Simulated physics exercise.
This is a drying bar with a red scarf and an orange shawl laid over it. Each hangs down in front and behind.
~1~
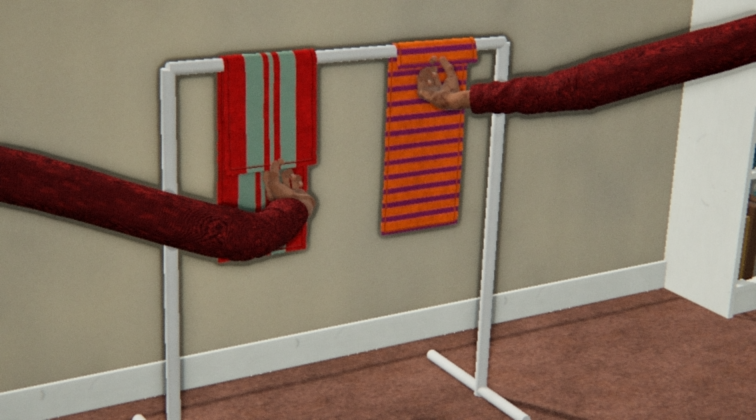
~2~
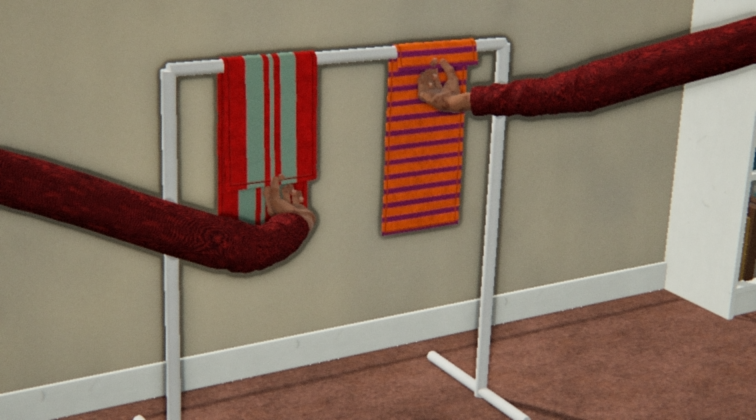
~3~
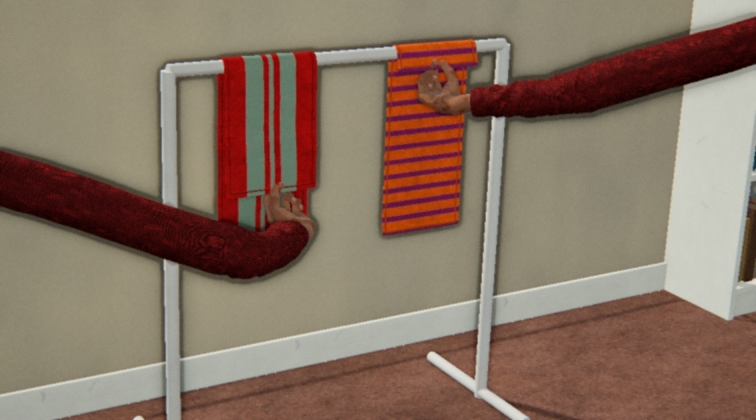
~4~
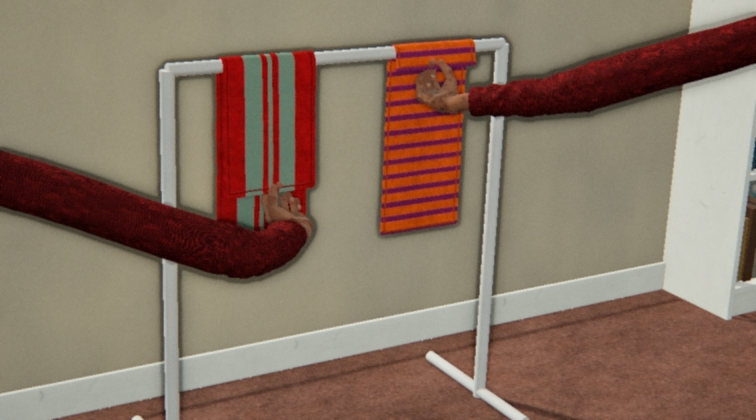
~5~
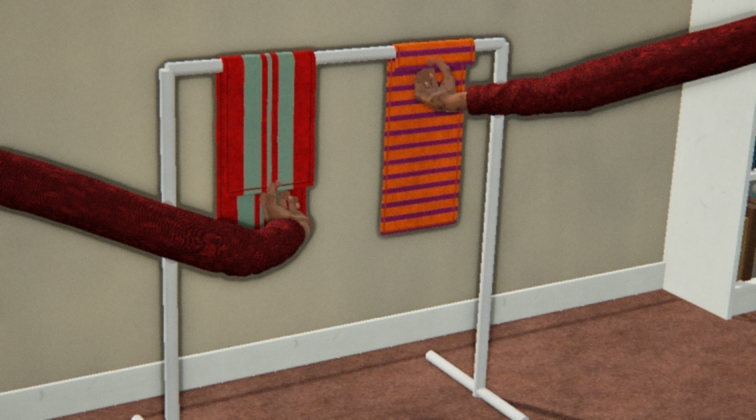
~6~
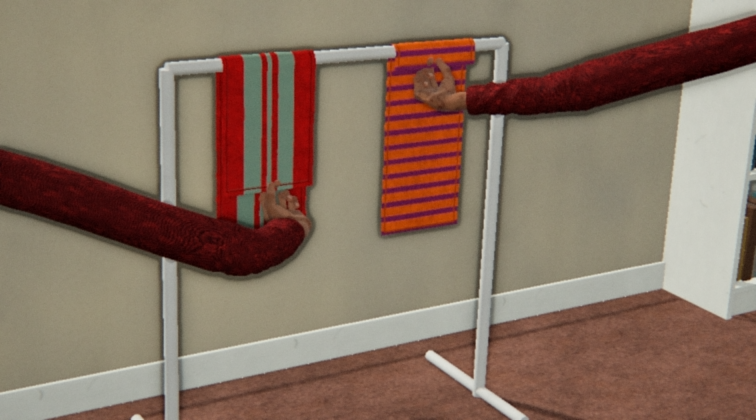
In the video, a red striped scarf and an orange striped shawl hang over a white bar with a red-sleeved hand at each; the left hand draws the scarf's front down slightly, then stays nearly still, while the shawl barely moves.
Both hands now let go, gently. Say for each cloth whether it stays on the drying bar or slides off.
The red scarf hangs there, the orange shawl is pulled off by its long side.
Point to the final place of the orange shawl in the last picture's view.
At about (412, 408).
Then, 0.44 s past the final frame, scarf unmoved; shawl clear of the rail and dropping near (415, 313).
Then, 0.74 s past the final frame, scarf unmoved; shawl in a heap on the floor near (412, 407).
When it is over, scarf unmoved; shawl in a heap on the floor near (412, 408). The red scarf keeps its place and the orange shawl slides off.
